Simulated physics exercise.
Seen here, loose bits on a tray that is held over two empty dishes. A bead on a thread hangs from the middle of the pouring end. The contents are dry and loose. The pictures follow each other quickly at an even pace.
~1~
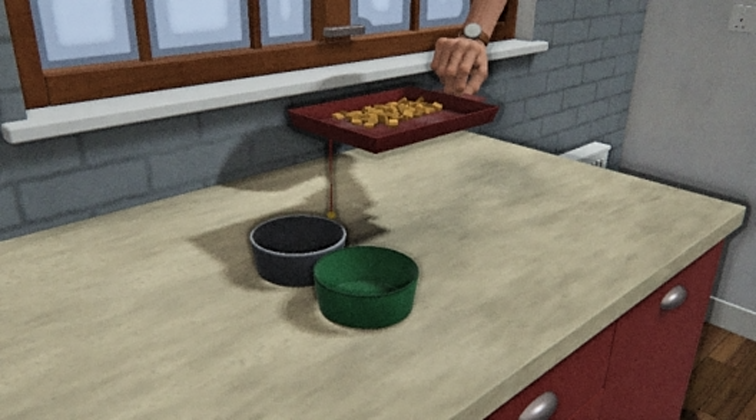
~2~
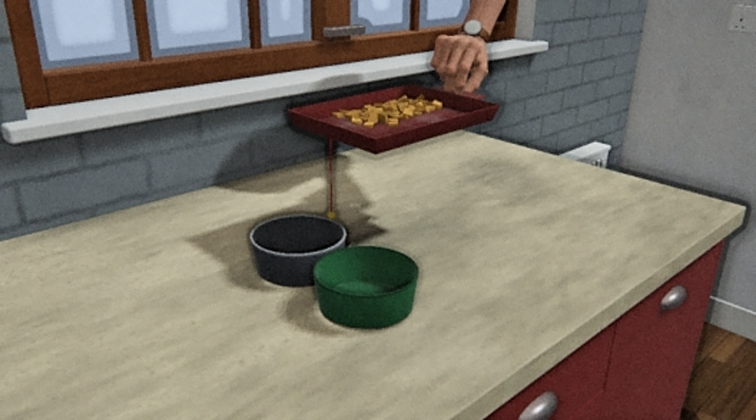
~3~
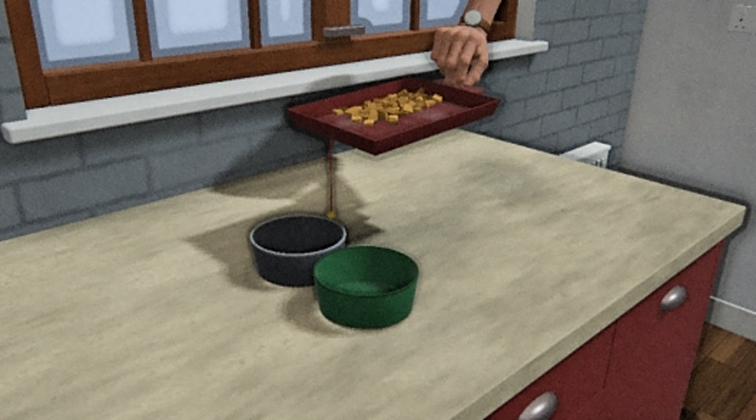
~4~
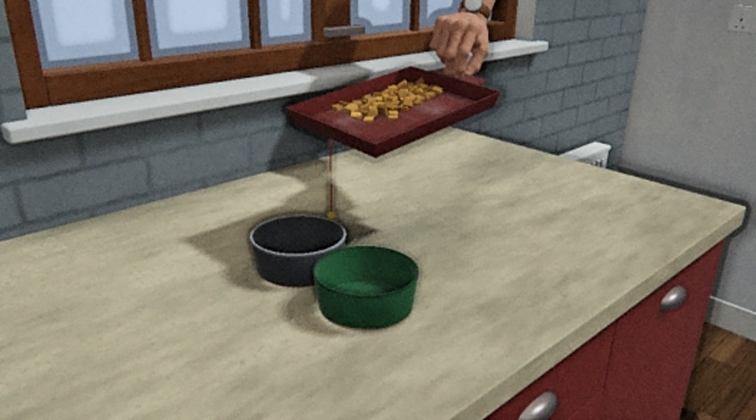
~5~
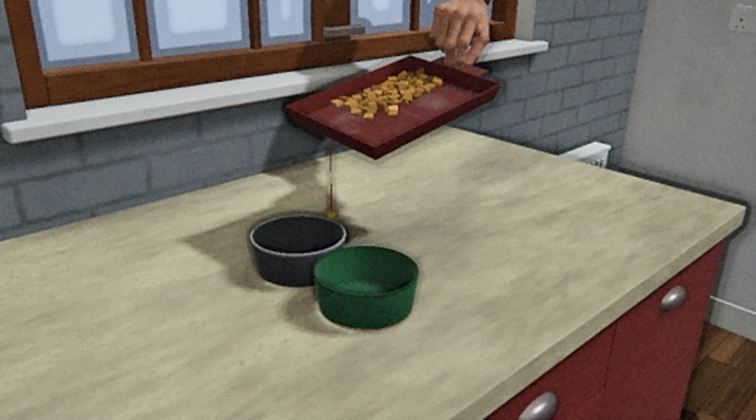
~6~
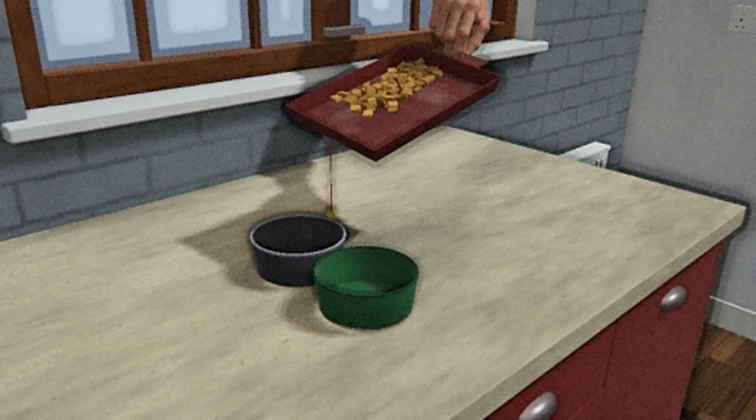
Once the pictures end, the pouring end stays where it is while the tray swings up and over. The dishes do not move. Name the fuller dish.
More goes to the right-hand dish.
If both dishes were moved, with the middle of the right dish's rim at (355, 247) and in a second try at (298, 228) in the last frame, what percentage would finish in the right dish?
First some 100, then 0 per cent.
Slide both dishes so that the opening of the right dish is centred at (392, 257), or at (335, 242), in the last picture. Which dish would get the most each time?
The first try: The right dish. The second: Right.
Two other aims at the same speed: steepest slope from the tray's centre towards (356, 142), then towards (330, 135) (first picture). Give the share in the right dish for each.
Roughly 50 per cent, and 0 per cent.
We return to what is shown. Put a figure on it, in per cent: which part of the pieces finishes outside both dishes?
Close to 40 per cent.
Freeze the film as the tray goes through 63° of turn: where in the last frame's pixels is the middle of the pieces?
Close to (367, 152).
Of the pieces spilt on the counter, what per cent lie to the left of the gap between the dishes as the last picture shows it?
Near 0 %.
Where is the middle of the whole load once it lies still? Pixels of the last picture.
Around (369, 285).
Just after the last frame, tray tipped steeply; the larger part on the tray; just a few in the right dish; just a few in the left dish; about a tenth in the air.
A moment on, tray tipped past a quarter turn; roughly a quarter on the tray; roughly a quarter in the right dish; just a few in the left dish; about a tenth outside both; roughly a third in the air.
Further on, tray tipped past a quarter turn; roughly half in the right dish; about a tenth in the left dish; roughly a third outside both.
When it is over, tray tipped past a quarter turn; roughly half in the right dish; about a tenth in the left dish; roughly a third outside both.
